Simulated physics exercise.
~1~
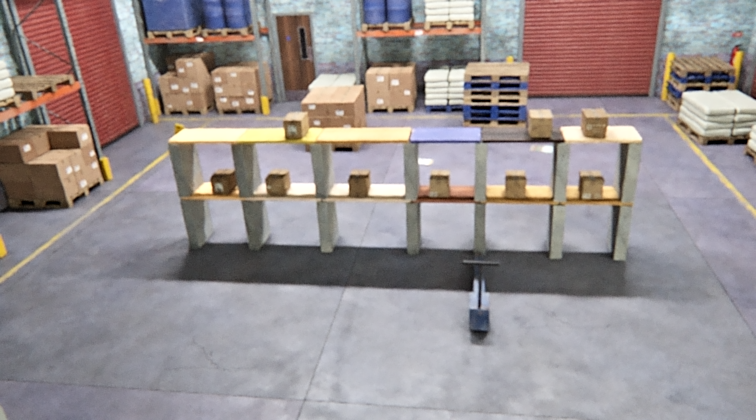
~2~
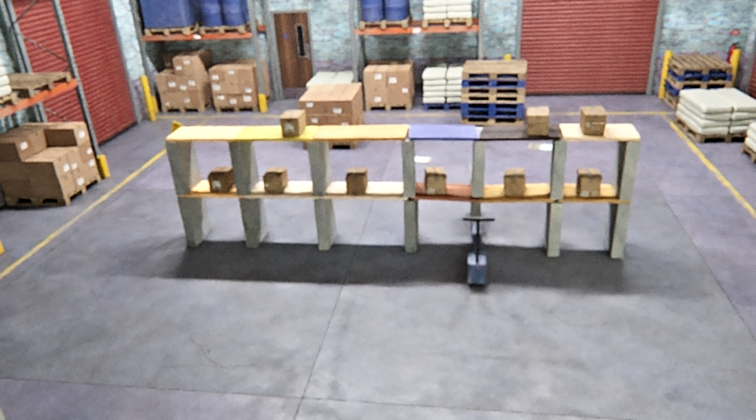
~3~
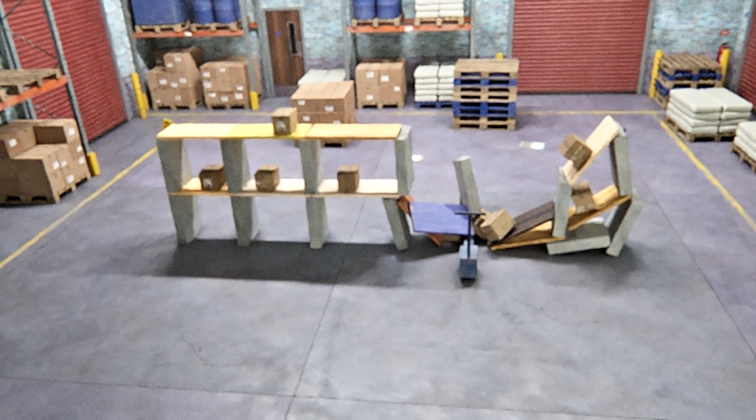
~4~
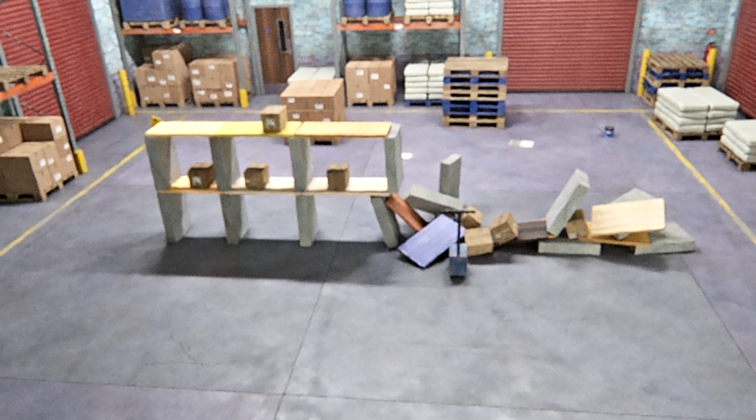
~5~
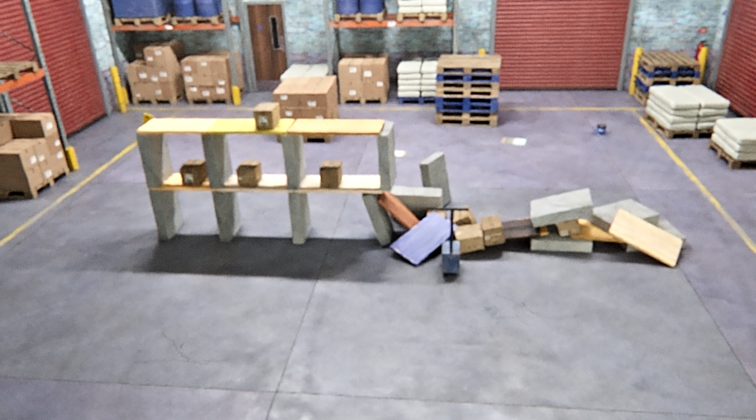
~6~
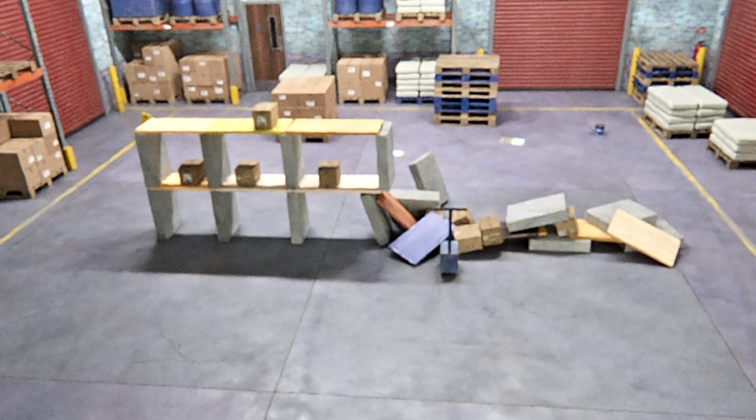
A long two-tier shelf of boards on gray blocks, holding cartons, stood in a warehouse as a narrow jack slid in at its base; the right half, blue board included, collapsed into a low heap, while the left half stayed standing.
